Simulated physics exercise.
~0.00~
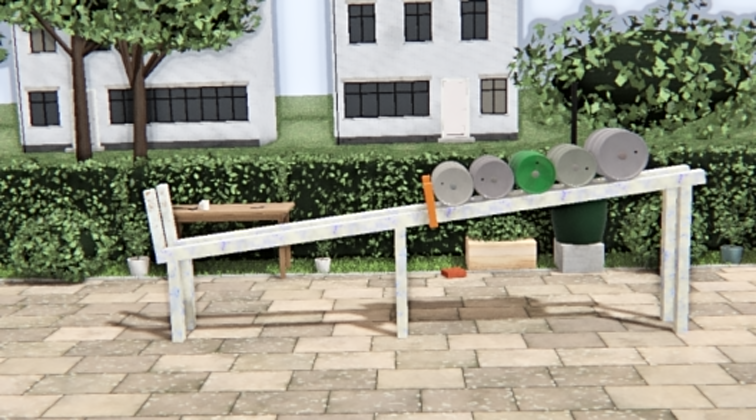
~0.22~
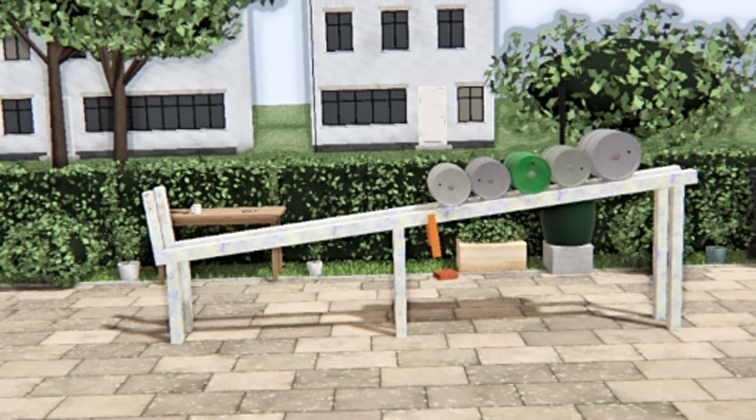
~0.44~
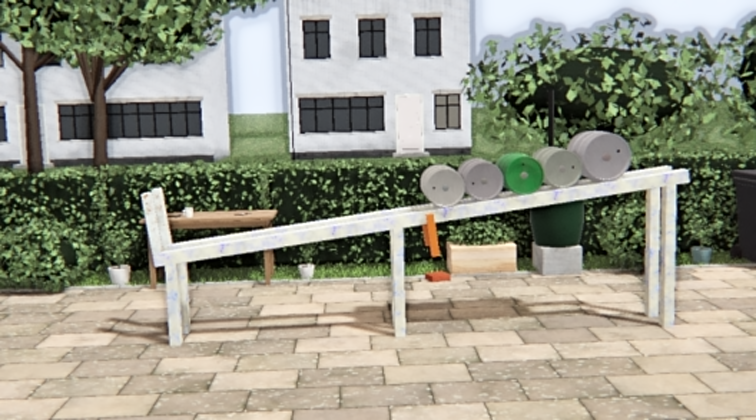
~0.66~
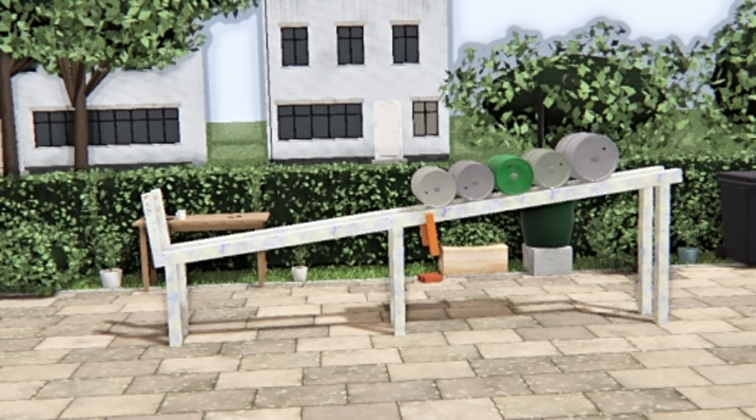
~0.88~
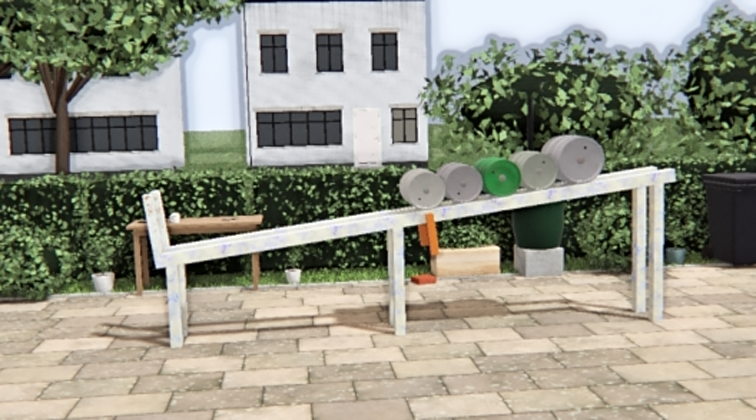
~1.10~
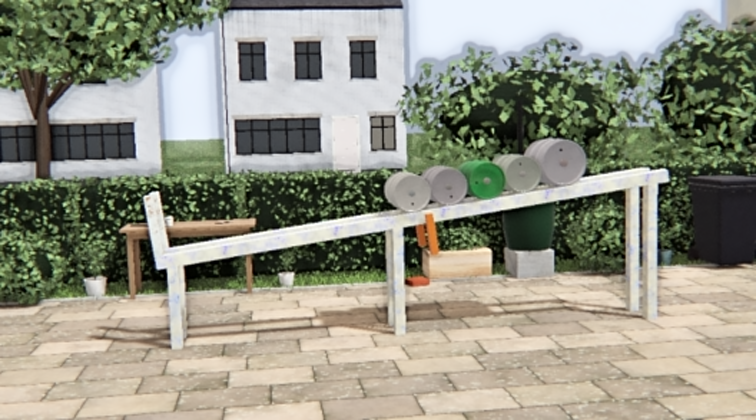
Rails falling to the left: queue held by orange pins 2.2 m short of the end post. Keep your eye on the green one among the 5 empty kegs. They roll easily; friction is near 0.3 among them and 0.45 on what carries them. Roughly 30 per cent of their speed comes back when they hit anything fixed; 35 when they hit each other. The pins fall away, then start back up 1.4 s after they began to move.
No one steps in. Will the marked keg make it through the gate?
Watching it, green never gets past.
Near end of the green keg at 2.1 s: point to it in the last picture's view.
That would be about (448, 188) in pixels.
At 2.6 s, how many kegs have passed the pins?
Count at that moment: 2.
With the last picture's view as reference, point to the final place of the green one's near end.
In the last picture it sits near (448, 188).
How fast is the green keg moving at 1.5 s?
Near 0.8 m/s.
After 1.5 s, green is on the rails, 25 cm above the pins, rolling left; 2 below the pins.
After 2.1 s, green is on the rails, 20 cm above the pins; 2 below the pins.
After 2.6 s, no change for green; 2 below the pins.
At rest (3.3 s), green is on the rails, 20 cm above the pins; 2 below the pins.
